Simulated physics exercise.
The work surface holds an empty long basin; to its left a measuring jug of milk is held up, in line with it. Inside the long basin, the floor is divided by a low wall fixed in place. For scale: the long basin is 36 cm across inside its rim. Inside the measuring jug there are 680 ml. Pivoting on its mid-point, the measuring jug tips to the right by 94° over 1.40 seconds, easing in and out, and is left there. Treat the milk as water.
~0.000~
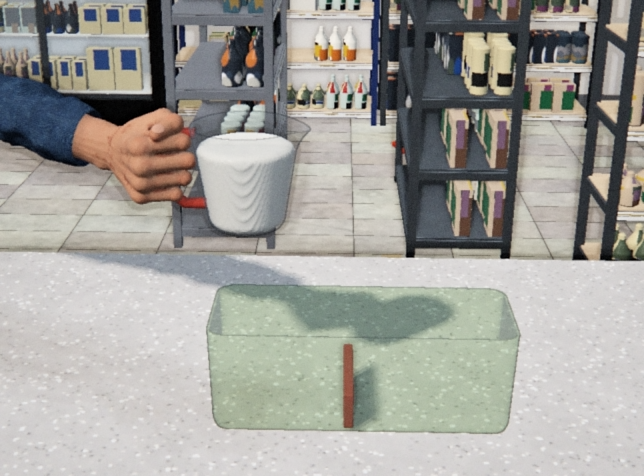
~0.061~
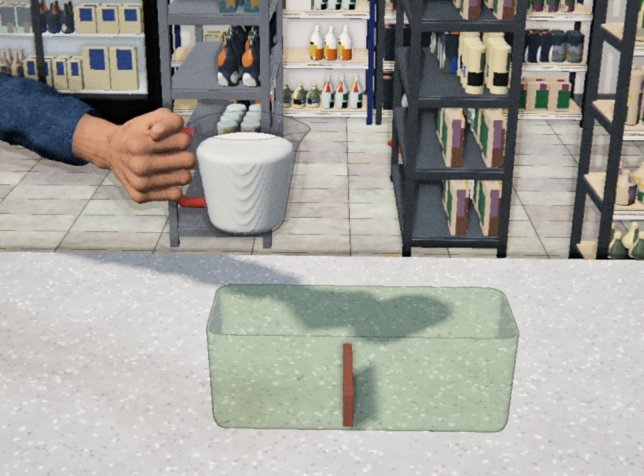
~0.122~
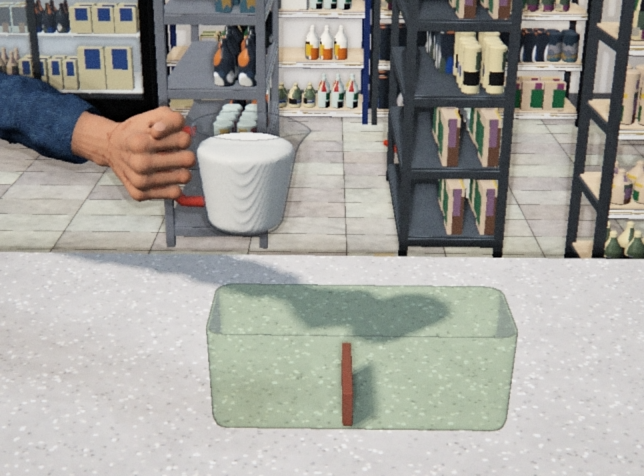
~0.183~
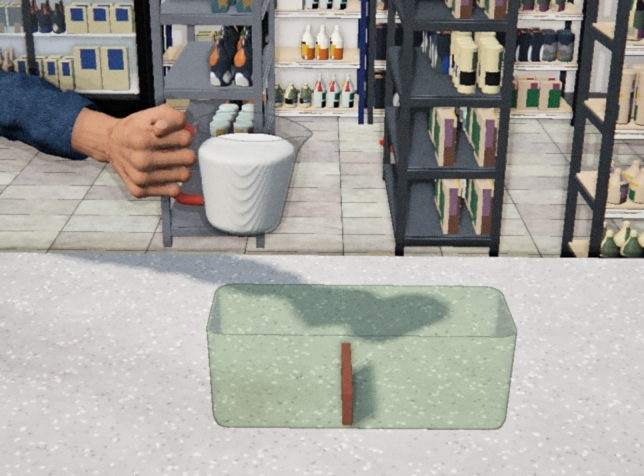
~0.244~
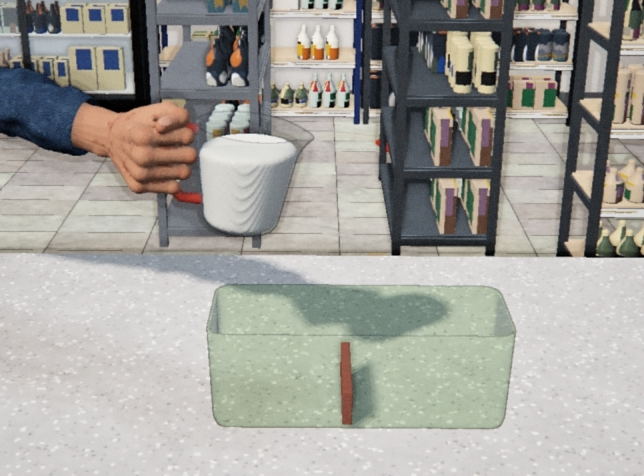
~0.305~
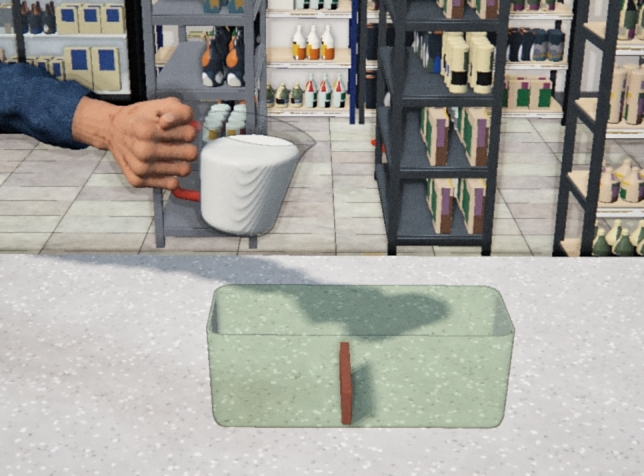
Hand holding a jug of white liquid above a clear green divided basin on a speckled counter, slowly tilting it slightly right.
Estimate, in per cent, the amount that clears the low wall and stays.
Roughly 94 percent.
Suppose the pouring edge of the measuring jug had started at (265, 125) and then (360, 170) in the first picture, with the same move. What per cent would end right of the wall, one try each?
Some 30 and 95 per cent, in that order.
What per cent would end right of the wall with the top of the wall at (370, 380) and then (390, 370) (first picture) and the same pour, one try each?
The first try gives 65 percent and the second 35 percent.
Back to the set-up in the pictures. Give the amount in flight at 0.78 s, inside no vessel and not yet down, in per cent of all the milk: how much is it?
At that moment, about 14 percent.
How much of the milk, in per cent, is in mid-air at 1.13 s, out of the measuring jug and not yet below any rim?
Near 22 percent.
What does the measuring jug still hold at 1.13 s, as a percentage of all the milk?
Roughly 32 percent remains.
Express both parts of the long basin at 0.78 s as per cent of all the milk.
About 0 left, about 3 right.
By 0.78 s the tilt is 56° and 83 per cent is still to pour, 0 is left of the wall and 3 right of it.
By 1.13 s the tilt is 86° and 32 per cent is still to pour, 1 is left of the wall and 46 right of it.
By 1.50 s the tilt is 94° and 3 per cent is still to pour, 4 is left of the wall and 89 right of it.
By 1.90 s the tilt is 94° and 0 per cent is still to pour, 5 is left of the wall and 94 right of it.
At rest 6 per cent lies left of the wall, 94 right of it and 1 outside.
